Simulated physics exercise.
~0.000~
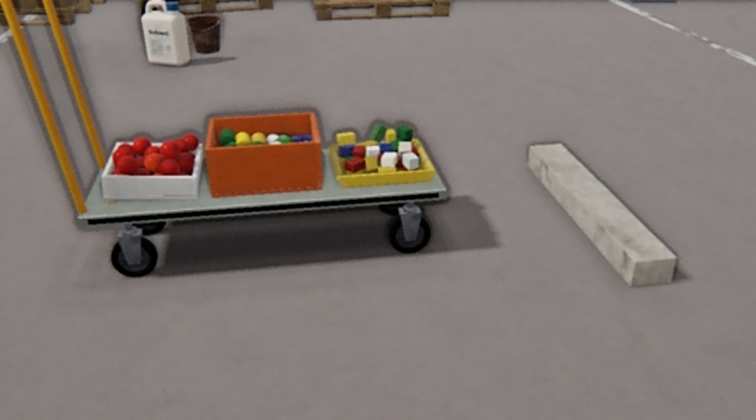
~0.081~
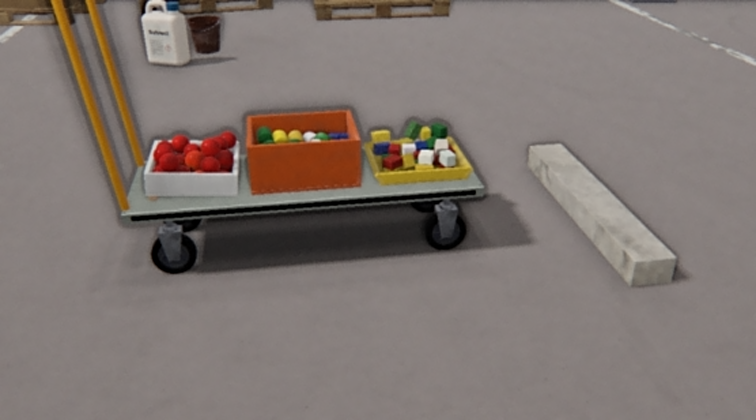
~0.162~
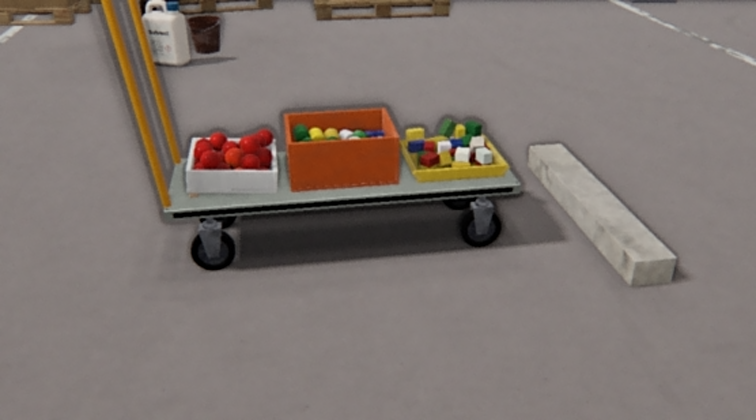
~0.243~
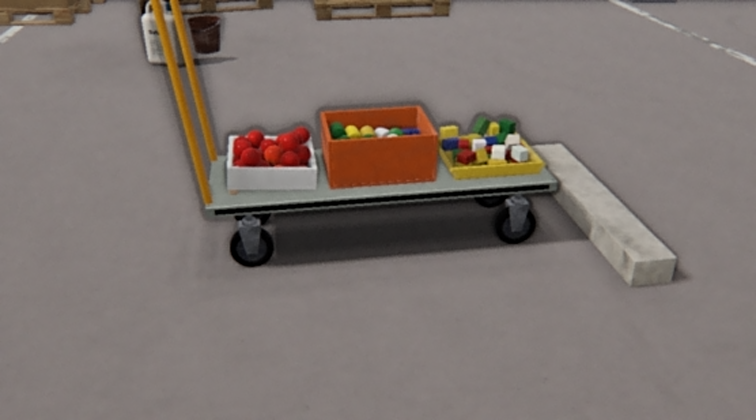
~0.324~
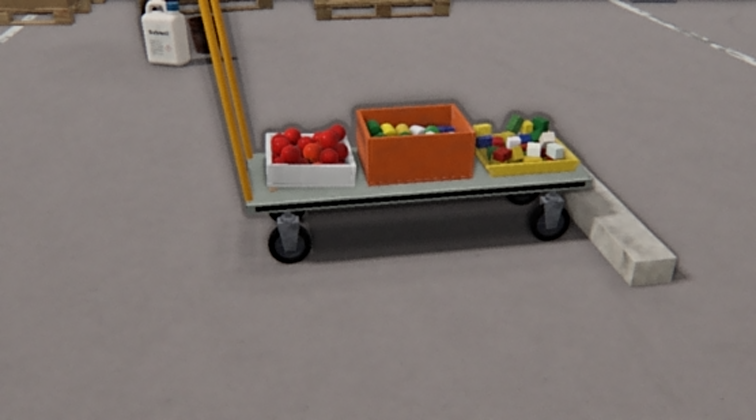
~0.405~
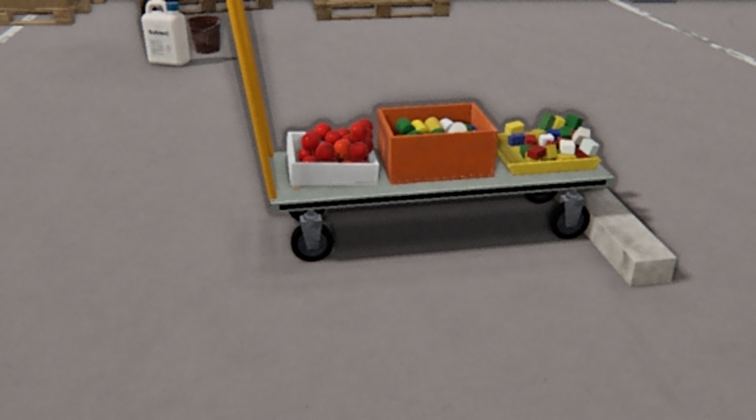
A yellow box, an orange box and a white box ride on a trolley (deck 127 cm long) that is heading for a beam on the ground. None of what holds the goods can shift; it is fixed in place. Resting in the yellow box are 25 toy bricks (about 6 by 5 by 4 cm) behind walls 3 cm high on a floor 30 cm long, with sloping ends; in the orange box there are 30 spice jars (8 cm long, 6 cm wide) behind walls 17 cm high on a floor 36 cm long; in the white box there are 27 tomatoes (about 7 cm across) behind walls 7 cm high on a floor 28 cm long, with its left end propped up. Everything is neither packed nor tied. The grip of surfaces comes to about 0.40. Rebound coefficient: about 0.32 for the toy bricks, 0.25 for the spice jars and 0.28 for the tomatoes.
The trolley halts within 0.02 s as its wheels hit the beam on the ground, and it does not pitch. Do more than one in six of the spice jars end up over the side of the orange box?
A sixth is not reached.
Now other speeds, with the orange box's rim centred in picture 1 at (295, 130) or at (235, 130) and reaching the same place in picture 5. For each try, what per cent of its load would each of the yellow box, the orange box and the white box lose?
Yellow box: 30 / 60 percent; orange box: 0 / 0 percent; white box: 20 / 20 percent.
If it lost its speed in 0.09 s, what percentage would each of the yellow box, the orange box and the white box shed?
Yellow box 30 %, orange box 0 %, white box 20 %.
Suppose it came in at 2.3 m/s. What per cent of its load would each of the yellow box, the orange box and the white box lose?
Then the yellow box sheds 60 per cent of its load, the orange box 10 per cent, and the white box 20 per cent.
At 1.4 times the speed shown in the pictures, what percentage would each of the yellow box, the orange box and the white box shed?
Yellow box 50, orange box 0, white box 30 per cent.
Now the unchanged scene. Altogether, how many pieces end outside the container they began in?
Around 16.
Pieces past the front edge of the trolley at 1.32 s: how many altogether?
Count: Approx. 5.
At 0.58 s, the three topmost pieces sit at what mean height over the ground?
48 cm.
After 0.46 s, the yellow box is down by 3 of 25, the orange box has all 30 and the white box is down by 1 of 27.
After 0.58 s, the yellow box is down by 7 of 25, the orange box has all 30 and the white box is down by 3 of 27.
After 0.81 s, the yellow box is down by 8 of 25, the orange box has all 30 and the white box is down by 5 of 27.
Outcome (at 1.32 s), the yellow box is down by 8 of 25, the orange box has all 30 and the white box is down by 7 of 27. Asked share, 0 of 30, 0 per cent.
